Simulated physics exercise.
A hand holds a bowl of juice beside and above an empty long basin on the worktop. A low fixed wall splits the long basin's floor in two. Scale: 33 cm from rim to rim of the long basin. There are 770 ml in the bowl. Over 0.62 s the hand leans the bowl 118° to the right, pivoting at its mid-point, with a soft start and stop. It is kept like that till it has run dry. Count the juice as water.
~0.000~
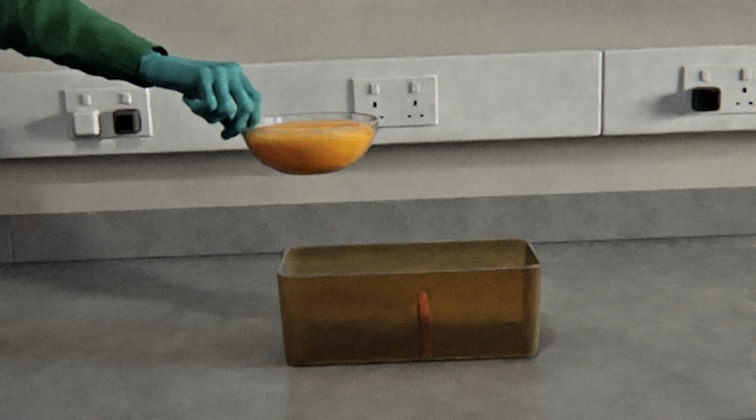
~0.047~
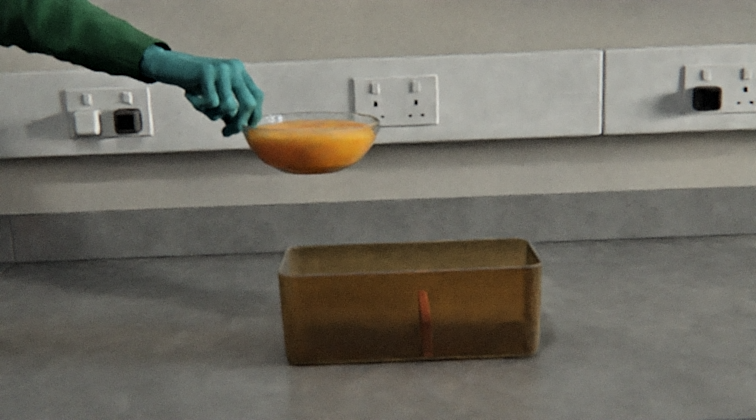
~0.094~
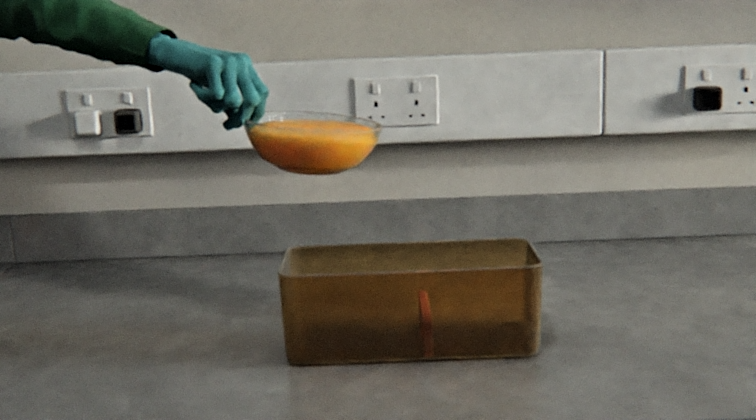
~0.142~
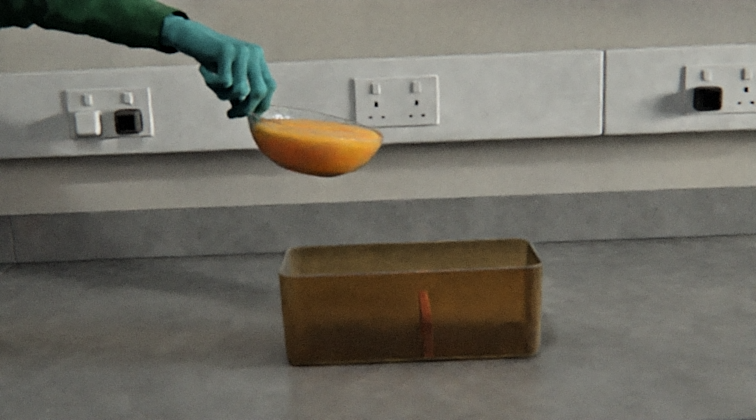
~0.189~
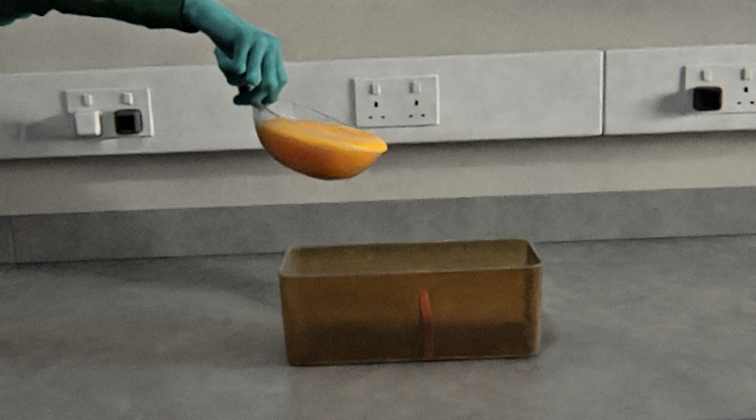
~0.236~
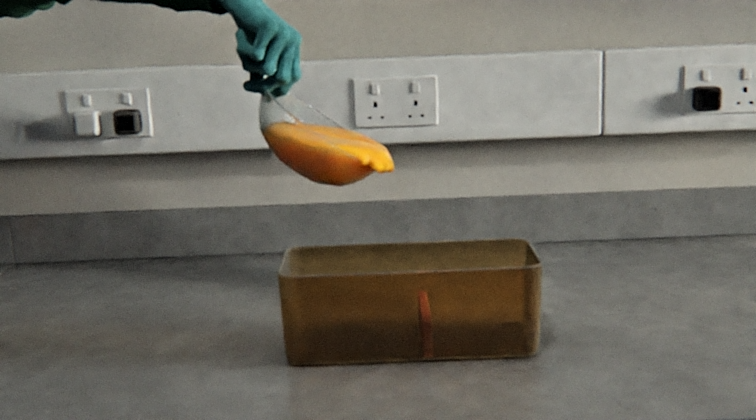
On a grey worktop by a wall with sockets, a gloved hand held a glass bowl of orange juice above a long brown basin, then leaned it to the right until juice began slipping over the rim.
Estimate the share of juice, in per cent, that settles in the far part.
Roughly 41 per cent is past the wall.
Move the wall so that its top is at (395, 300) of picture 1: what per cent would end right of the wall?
In that case some 70 per cent.
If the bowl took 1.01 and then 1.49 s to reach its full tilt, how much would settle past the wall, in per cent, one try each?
In turn about 60 and 70 per cent.
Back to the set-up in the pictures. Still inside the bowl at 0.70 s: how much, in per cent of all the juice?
Some 0 per cent.
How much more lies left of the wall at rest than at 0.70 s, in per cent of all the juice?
About 5 per cent.
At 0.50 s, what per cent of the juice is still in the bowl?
Some 0 per cent.
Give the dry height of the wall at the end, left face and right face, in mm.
Left about 32 mm, right about 30 mm.
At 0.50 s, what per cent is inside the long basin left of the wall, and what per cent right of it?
Some 36 per cent left and 44 right.
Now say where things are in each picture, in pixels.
It leans 0°; its right rim is at (377, 121); the juice meets the walls at (246, 132) and (374, 127); the long basin's rim runs from (282, 263) to (534, 253); the wall's top is at (424, 307), in the first picture.
It leans 2°; its right rim is at (379, 122); the juice meets the walls at (247, 129) and (375, 127), in the second picture.
It leans 7°; its right rim is at (381, 128); the juice meets the walls at (249, 127) and (377, 130), in the third picture.
It leans 15°; its right rim is at (382, 138); the juice meets the walls at (252, 123) and (380, 134), in the fourth picture.
It leans 25°; its right rim is at (382, 151); the juice meets the walls at (258, 123) and (374, 143); 4 per cent is over the edge, in the fifth picture.
It leans 37°; its right rim is at (378, 166); the juice meets the walls at (264, 126) and (357, 144); 14 per cent is over the edge, in the sixth picture.
By 0.50 s the tilt is 108° and 0 per cent is still to pour, 36 is left of the wall and 43 right of it.
By 0.70 s the tilt is 118° and 0 per cent is still to pour, 44 is left of the wall and 31 right of it.
By 0.90 s the tilt is 118° and 0 per cent is still to pour, 48 is left of the wall and 41 right of it.
By 1.12 s the tilt is 118° and 0 per cent is still to pour, 49 is left of the wall and 41 right of it.
At rest 49 per cent lies left of the wall, 41 right of it and 10 outside.
